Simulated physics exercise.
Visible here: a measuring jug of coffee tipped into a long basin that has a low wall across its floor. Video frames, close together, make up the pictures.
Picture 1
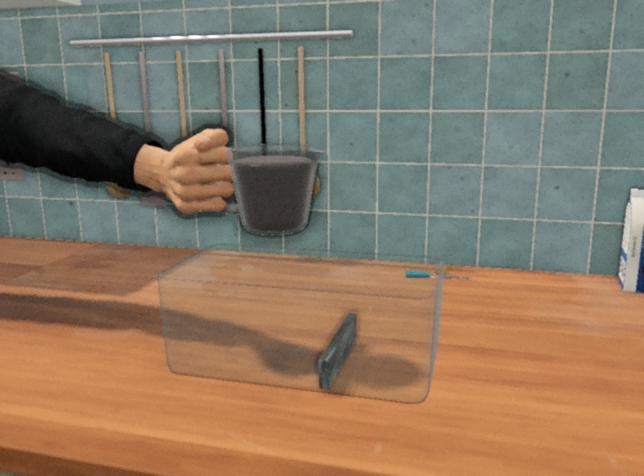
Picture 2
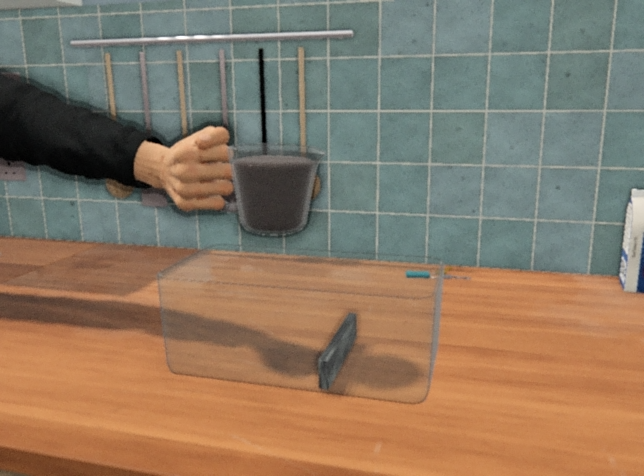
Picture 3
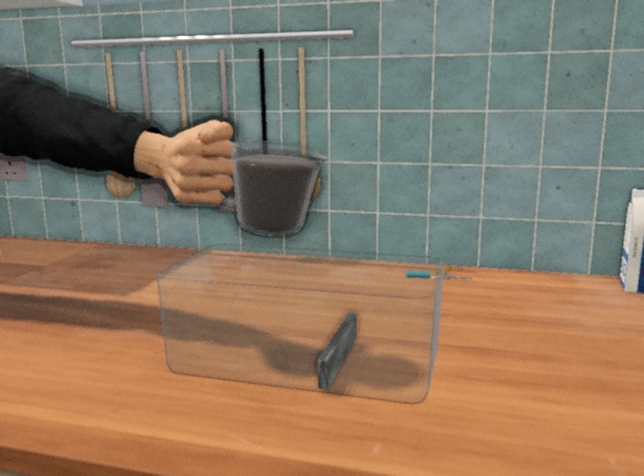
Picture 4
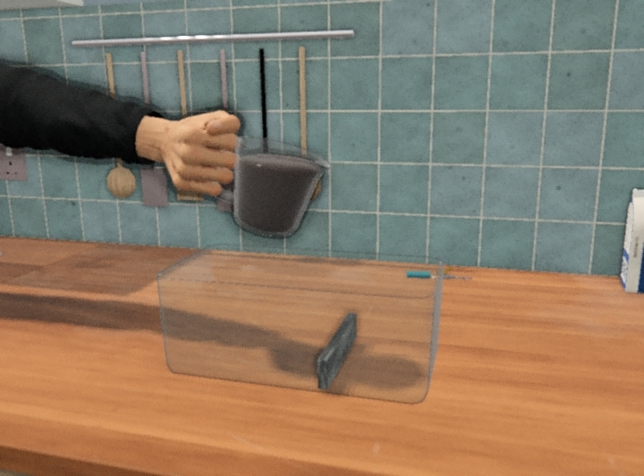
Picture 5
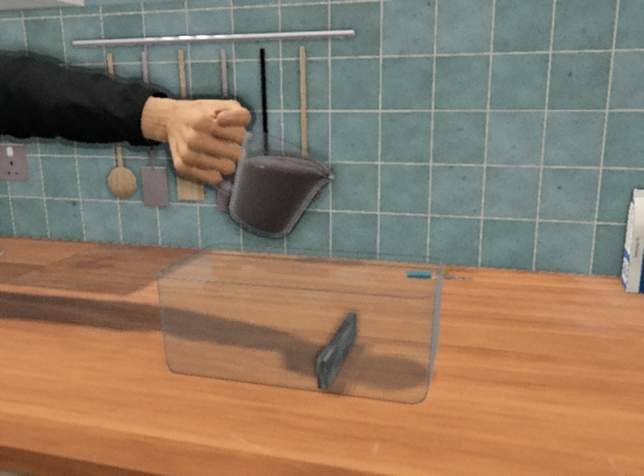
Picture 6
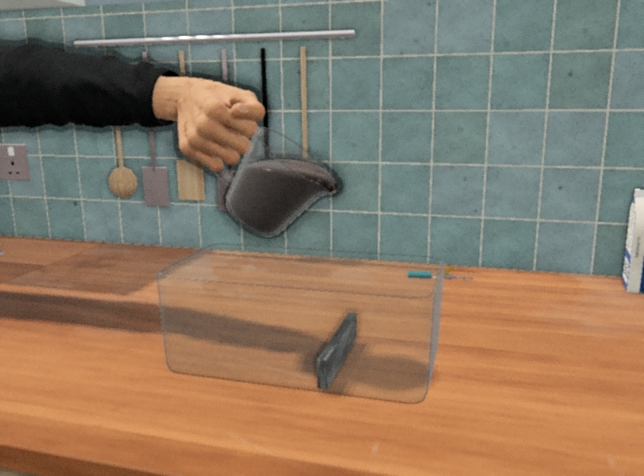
To begin with, a hand in a dark sleeve holds a clear jug of dark coffee upright above a long transparent basin with a low wall across its floor. The hand then tilts the jug to the right, slightly at first, then more steeply, and the coffee shifts to the jug's right-hand edge.
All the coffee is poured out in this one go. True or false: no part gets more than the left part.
False; the right part gets the most.
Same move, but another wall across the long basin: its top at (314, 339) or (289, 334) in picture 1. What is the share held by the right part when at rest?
Around 90 percent in try one and around 90 percent in try two.
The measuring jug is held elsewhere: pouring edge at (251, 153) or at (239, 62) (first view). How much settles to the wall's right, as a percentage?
The first gives 10 %, the second 10 %.
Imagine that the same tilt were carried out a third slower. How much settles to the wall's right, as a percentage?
It comes to near 85 per cent.
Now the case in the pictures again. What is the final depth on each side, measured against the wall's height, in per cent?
On the left it's around 10 per cent; on the right, 60 per cent.
A moment on, the tilt is 106° and 32 per cent is still to pour, 4 is left of the wall and 45 right of it.
Next, the tilt is 110° and 2 per cent is still to pour, 16 is left of the wall and 77 right of it.
Then the tilt is 110° and 0 per cent is still to pour, 20 is left of the wall and 78 right of it.
Later the tilt is 110° and 0 per cent is still to pour, 20 is left of the wall and 78 right of it.
At rest 20 per cent lies left of the wall, 78 right of it and 2 outside.
